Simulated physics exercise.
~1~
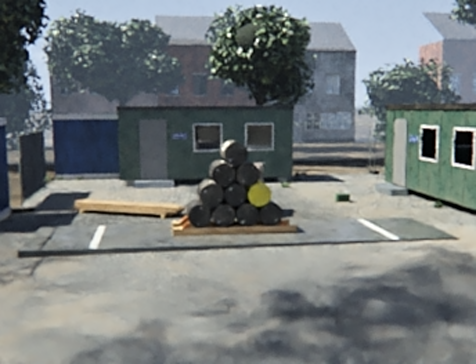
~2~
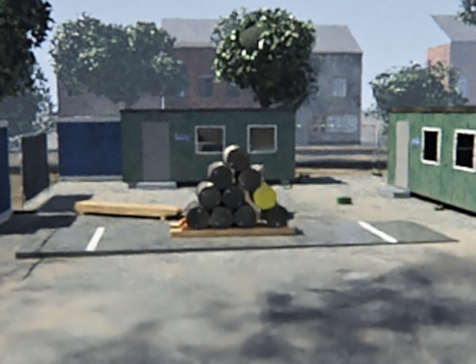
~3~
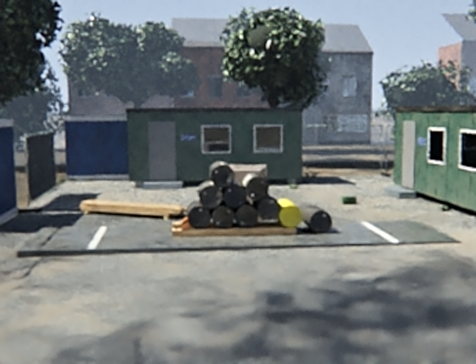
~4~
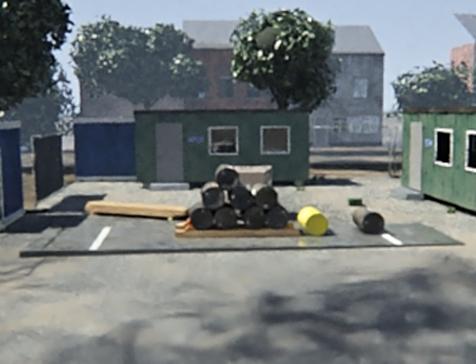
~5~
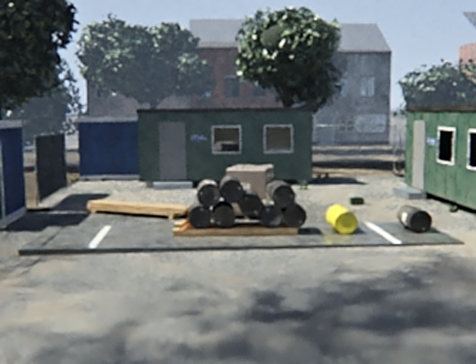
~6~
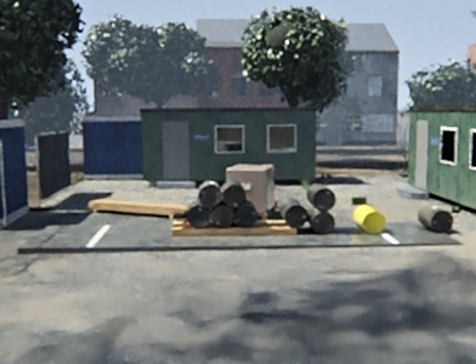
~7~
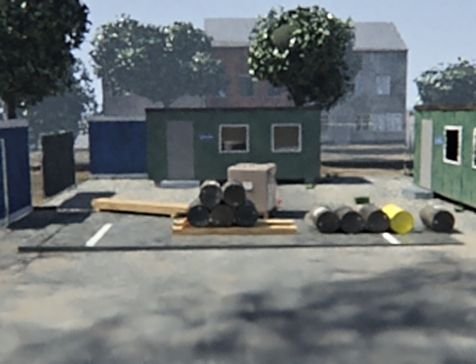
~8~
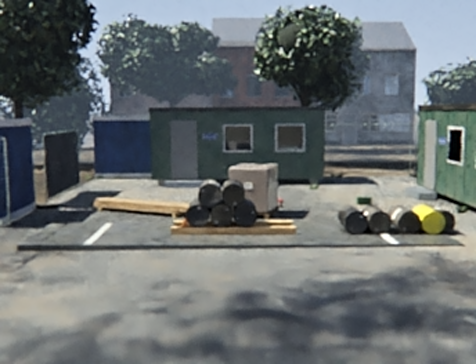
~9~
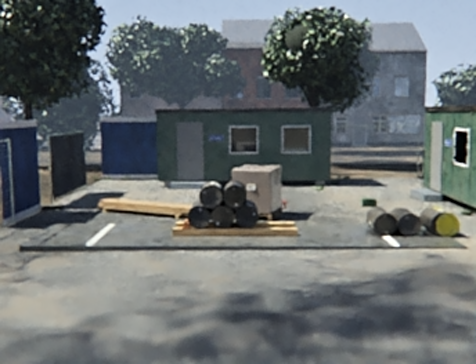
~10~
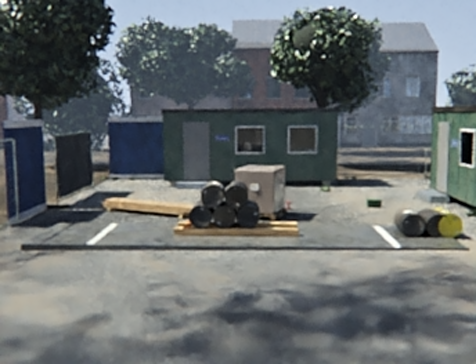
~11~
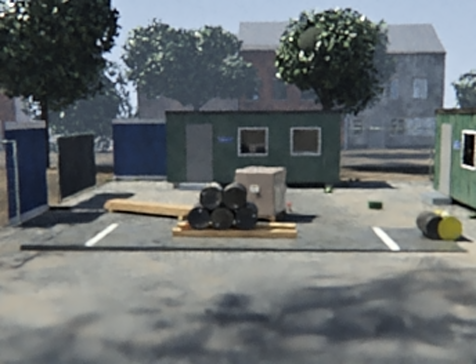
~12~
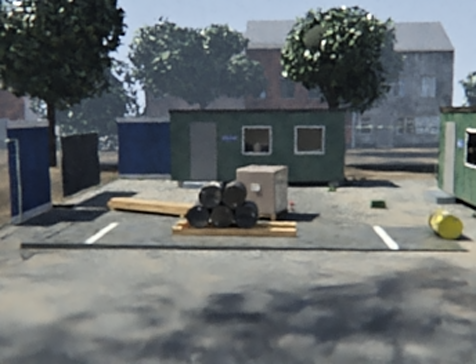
The video shows dark drums and one yellow drum stacked on timbers in a yard before green cabins; the stack's right side collapses, and drums roll right past a white line, leaving the yellow one beyond it while several dark ones stay piled beside a crate.
